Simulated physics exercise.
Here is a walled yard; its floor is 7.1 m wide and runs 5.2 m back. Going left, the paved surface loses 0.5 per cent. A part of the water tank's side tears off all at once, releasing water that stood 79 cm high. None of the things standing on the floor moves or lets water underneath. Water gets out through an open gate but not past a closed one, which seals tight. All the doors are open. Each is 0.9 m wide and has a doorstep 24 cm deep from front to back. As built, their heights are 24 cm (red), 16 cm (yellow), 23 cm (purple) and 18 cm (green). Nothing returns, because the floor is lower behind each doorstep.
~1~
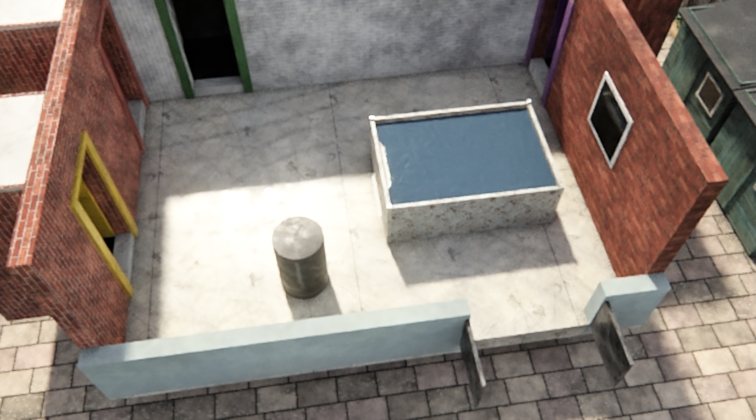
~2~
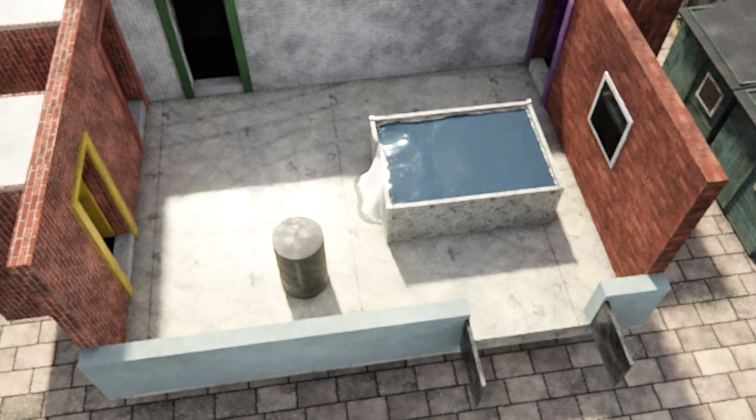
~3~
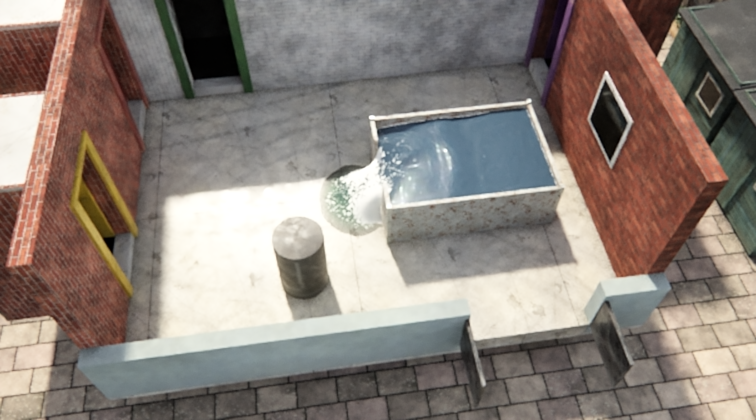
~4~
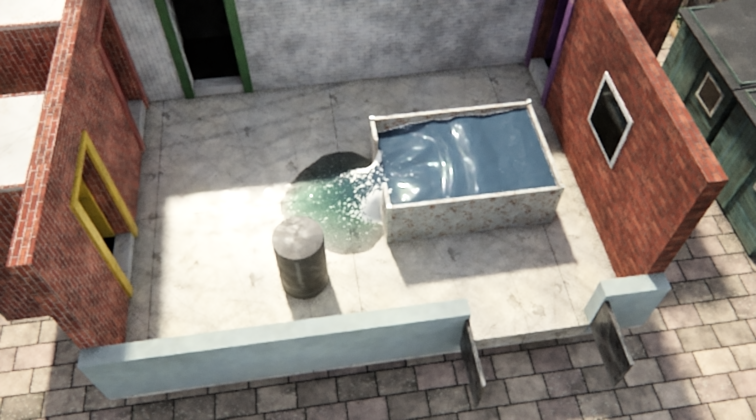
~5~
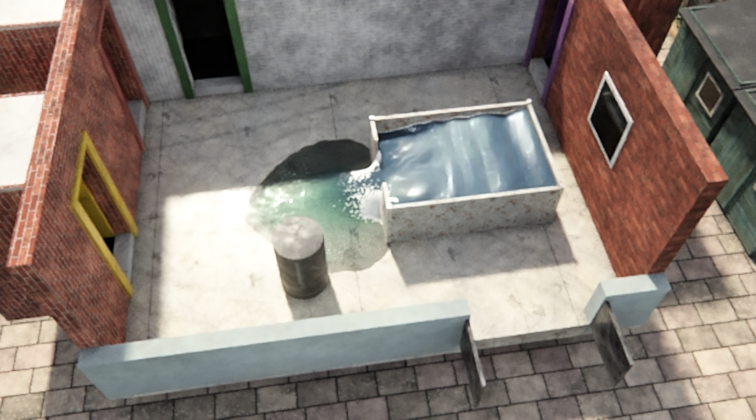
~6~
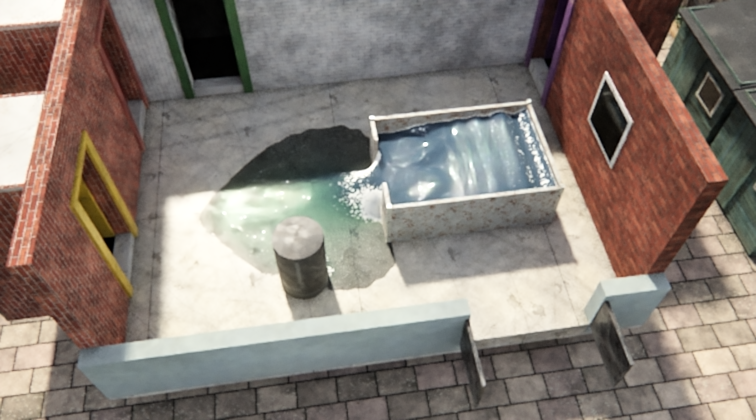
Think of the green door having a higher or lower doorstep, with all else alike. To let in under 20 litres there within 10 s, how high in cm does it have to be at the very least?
At least roughly 12.5 cm.
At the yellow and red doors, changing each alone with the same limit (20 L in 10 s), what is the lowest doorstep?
You'd want about 26 centimetres at yellow and about 21 centimetres at red.
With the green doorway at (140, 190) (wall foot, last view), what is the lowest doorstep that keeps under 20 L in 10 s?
Close to 21 cm at the least.
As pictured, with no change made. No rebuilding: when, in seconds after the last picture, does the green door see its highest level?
At roughly 2.8 s.
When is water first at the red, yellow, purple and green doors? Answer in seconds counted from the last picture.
It gets to red after 0.9 s, yellow after 0.4 s, purple after 6.0 s and green after 0.9 s.
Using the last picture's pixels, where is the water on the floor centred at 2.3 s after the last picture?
My guess is close to (347, 198).
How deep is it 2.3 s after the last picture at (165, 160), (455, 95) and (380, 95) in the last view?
About 16, 0 and 0 cm.
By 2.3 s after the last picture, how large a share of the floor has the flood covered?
Near 55 per cent is wet.
Then, 0.7 s after the last picture water covers 40 % of the floor, deepest (48 cm) near (376, 201); it has not reached the green door.
Then, 2.3 s after the last picture water covers 55 % of the floor, deepest (32 cm) near (124, 372); 17 cm at the green door, 0 litres in over its 18 cm doorstep.
Then, 9.3 s after the last picture water covers 95 % of the floor, deepest (14 cm) near (539, 182); 12 cm at the green door, 2 litres in over its 18 cm doorstep.
At the green door as built, the water peaked near 19 cm, 2.7 s after the last picture.
With a doorstep of 11 cm, 38 litres would have come in within the 10 s; with 15 cm, 8 litres. So under 20 litres takes about 12.5 cm.
